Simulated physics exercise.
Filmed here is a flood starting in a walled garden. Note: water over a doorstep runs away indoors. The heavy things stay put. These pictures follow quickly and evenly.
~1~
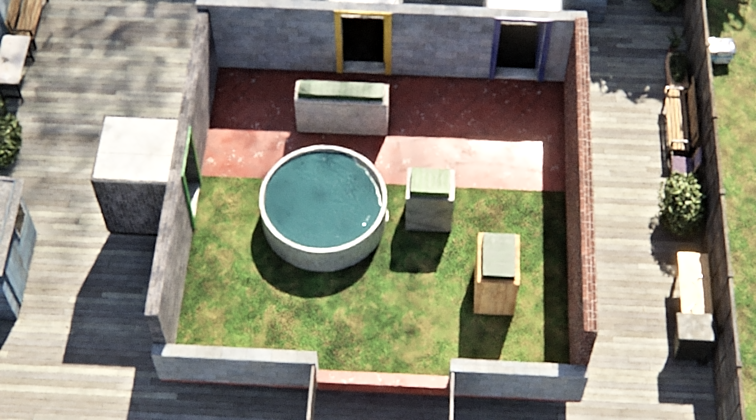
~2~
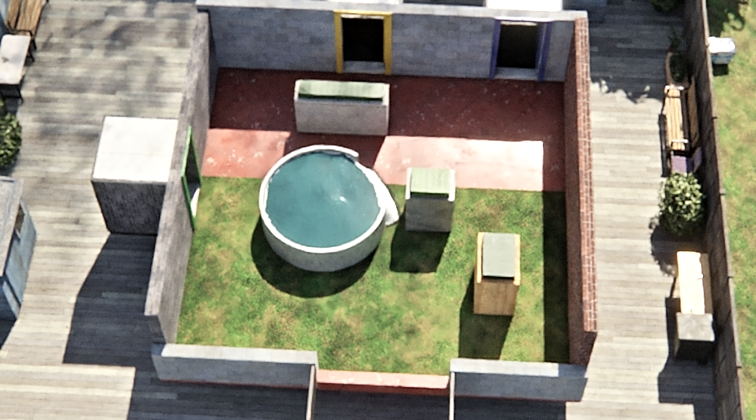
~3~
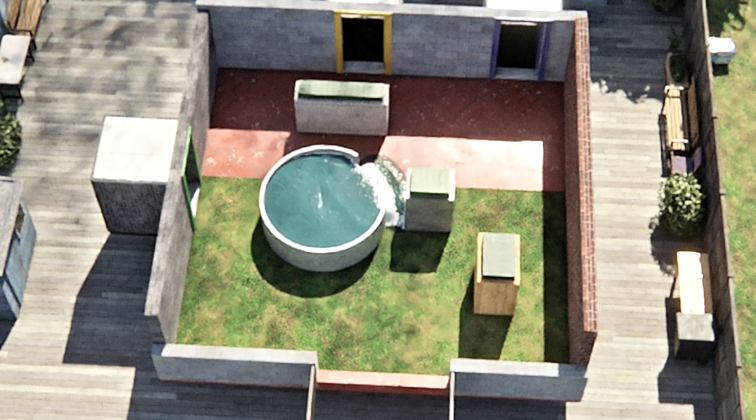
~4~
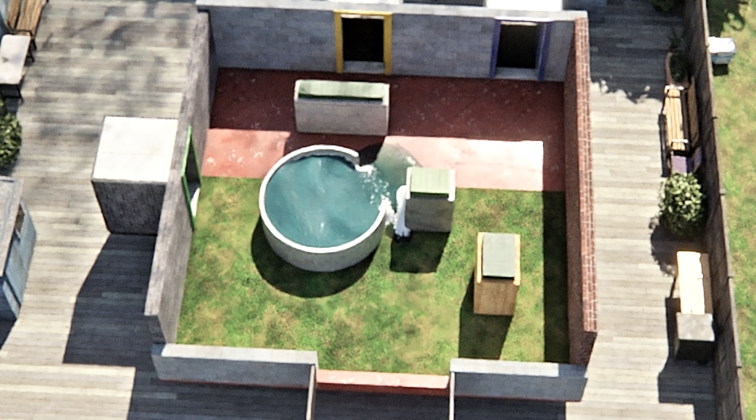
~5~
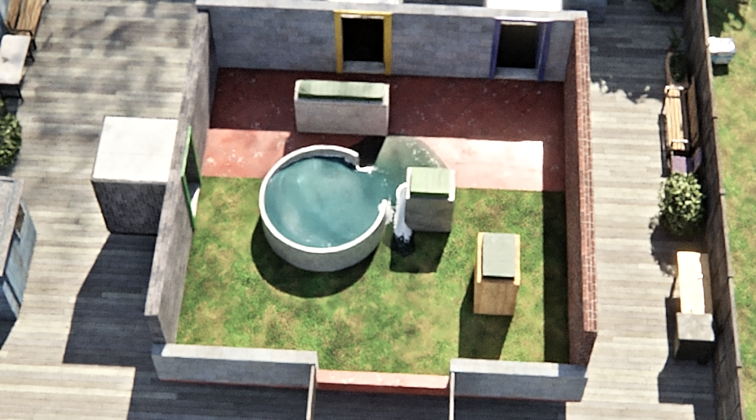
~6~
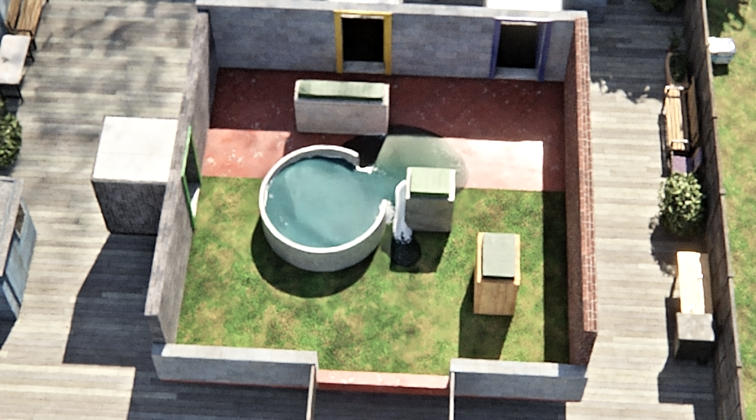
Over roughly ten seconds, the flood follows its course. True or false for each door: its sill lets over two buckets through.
The yellow door false; the green door false; the blue door true.
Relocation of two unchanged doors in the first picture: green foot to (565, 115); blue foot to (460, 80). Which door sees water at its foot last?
It's the door marked yellow.
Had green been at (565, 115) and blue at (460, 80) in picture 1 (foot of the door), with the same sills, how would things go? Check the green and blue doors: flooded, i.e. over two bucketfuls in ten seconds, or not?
Result - green door: Goes past the limit; blue door: Goes past the limit.
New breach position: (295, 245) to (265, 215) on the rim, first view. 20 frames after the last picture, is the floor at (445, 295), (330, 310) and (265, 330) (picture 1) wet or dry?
In the order given: Untouched, swamped and swamped.
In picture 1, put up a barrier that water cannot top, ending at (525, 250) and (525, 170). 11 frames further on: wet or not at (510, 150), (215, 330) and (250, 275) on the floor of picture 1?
Taking the points in order - wetted, unwetted, unwetted.
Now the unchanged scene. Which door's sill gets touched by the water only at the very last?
My pick is the green door.
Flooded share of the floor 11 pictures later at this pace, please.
Near 40 in a hundred.
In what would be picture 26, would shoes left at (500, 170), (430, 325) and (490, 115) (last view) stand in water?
Result, in order: Waterlogged / waterlogged / waterlogged.
A moment on, water covers 25 % of the floor; the yellow door not reached, the green door not reached, the blue door not reached.
Next, water covers 40 % of the floor; the yellow door not reached, the green door not reached, the blue door under two buckets in.
Then, water covers 55 % of the floor; the yellow door wet at the sill, nothing in, the green door not reached, the blue door over two buckets in.
Later, water covers 75 % of the floor; the yellow door wet at the sill, nothing in, the green door not reached, the blue door far over two buckets in.
In the end, water covers 90 % of the floor; the yellow door wet at the sill, nothing in, the green door wet at the sill, nothing in, the blue door far over two buckets in.
